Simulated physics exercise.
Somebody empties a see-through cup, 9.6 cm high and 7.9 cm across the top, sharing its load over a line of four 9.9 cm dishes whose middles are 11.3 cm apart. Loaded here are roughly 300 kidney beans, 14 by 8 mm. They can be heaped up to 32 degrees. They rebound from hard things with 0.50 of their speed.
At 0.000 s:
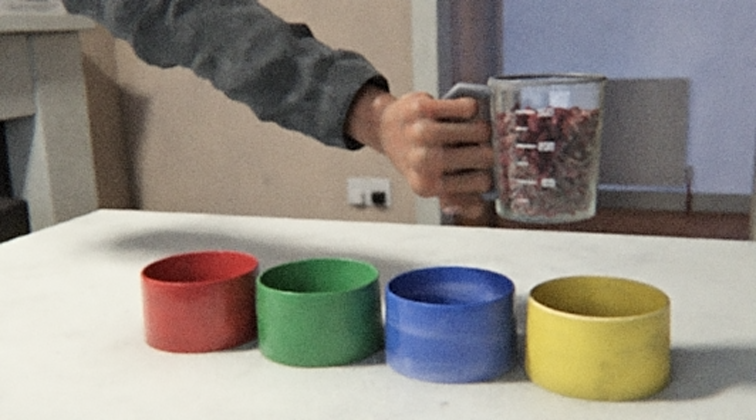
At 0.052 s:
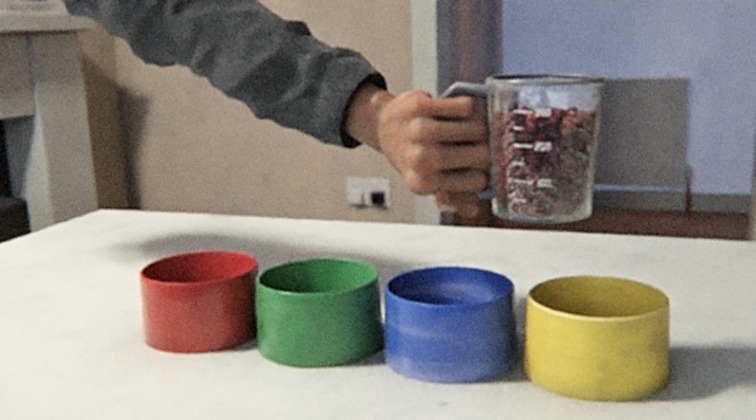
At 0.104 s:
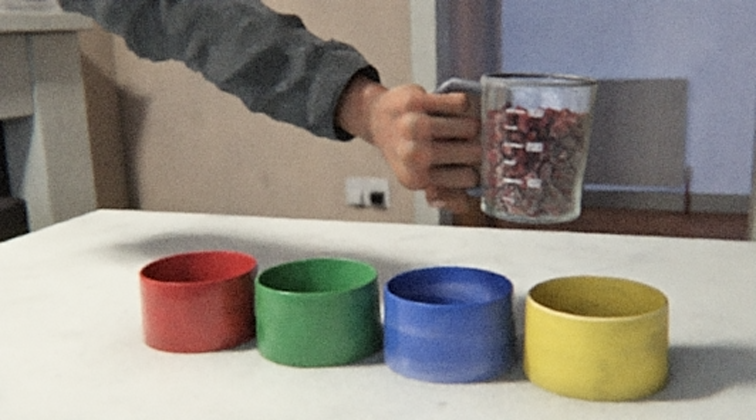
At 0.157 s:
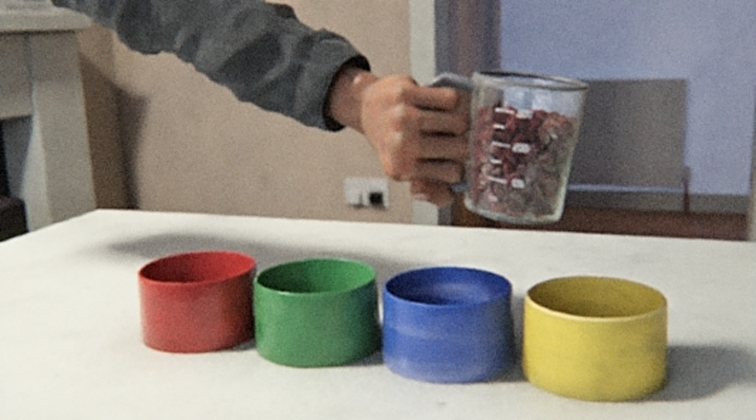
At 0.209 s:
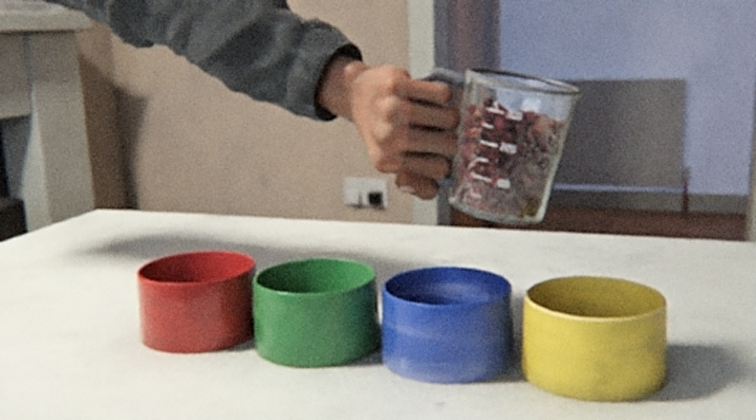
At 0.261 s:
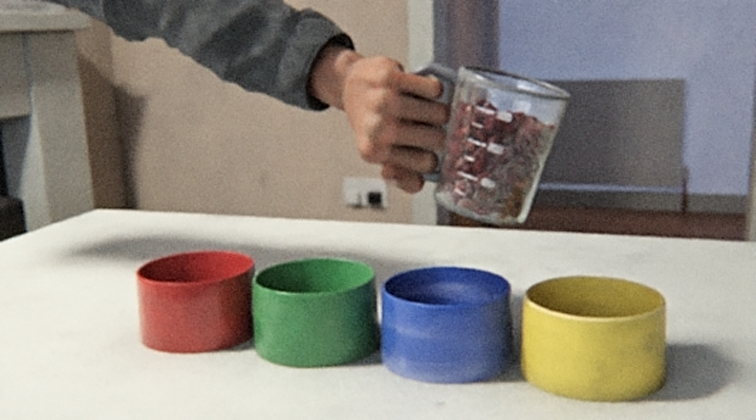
In a room with a pale fireplace surround on the left and a beige and bluish wall behind, a white tabletop is seen from slightly above. Four open dishes, red, green, blue and yellow from left to right, stand in a line beneath a hand gripping a clear cup of dark red beans. The hand moves the cup slightly left while tilting it rightward, as the view stays almost still.
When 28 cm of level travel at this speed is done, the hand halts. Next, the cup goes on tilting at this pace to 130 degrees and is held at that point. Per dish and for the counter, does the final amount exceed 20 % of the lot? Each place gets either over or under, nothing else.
Here is the list: Red dish under, blue dish under, green dish over, yellow dish under, counter under.
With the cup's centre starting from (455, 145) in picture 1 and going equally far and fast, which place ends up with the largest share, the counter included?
Red.
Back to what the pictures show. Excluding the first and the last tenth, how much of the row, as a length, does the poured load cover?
It spans about 7 centimetres along the dishes.
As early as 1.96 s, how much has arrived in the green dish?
About 85 per cent by then.
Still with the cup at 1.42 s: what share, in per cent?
Somewhere close to 85 percent.
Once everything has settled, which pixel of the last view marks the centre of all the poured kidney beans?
My guess is close to (311, 316).
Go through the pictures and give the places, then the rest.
Cup at (546, 146), tilt 0 degrees, lip at (604, 78), moved 0.0 cm; middle of the pieces at (537, 159); yellow dish at (598, 296); blue dish at (450, 286); green dish at (318, 276); red dish at (200, 267), in the first picture.
Cup at (543, 146), tilt 1 degrees, lip at (602, 79), moved 0.2 cm; middle of the pieces at (533, 159), in the second picture.
Cup at (535, 146), tilt 4 degrees, lip at (596, 82), moved 0.8 cm; middle of the pieces at (524, 158), in the third picture.
Cup at (522, 146), tilt 8 degrees, lip at (587, 87), moved 1.6 cm; middle of the pieces at (510, 157), in the fourth picture.
Cup at (509, 146), tilt 12 degrees, lip at (578, 92), moved 2.5 cm; middle of the pieces at (512, 164), in the fifth picture.
Cup at (497, 145), tilt 16 degrees, lip at (568, 98), moved 3.3 cm; middle of the pieces at (498, 163); yellow dish at (593, 297); blue dish at (446, 286); green dish at (314, 276); red dish at (196, 267). The cup turns about 80 degrees a second and travels 17 cm a second, in the sixth picture.
Then, at 0.96 s, tilt 73 degrees; cup holds 100 %.
Then, at 1.42 s, tilt 110 degrees; cup holds 85 %, green 5 %.
Then, at 1.96 s, tilt 130 degrees; cup holds 0 %, green 85 %.
By 2.9 s all is still; red 0 %, blue 0 %, green 85 %, yellow 0 %, counter 10 %.
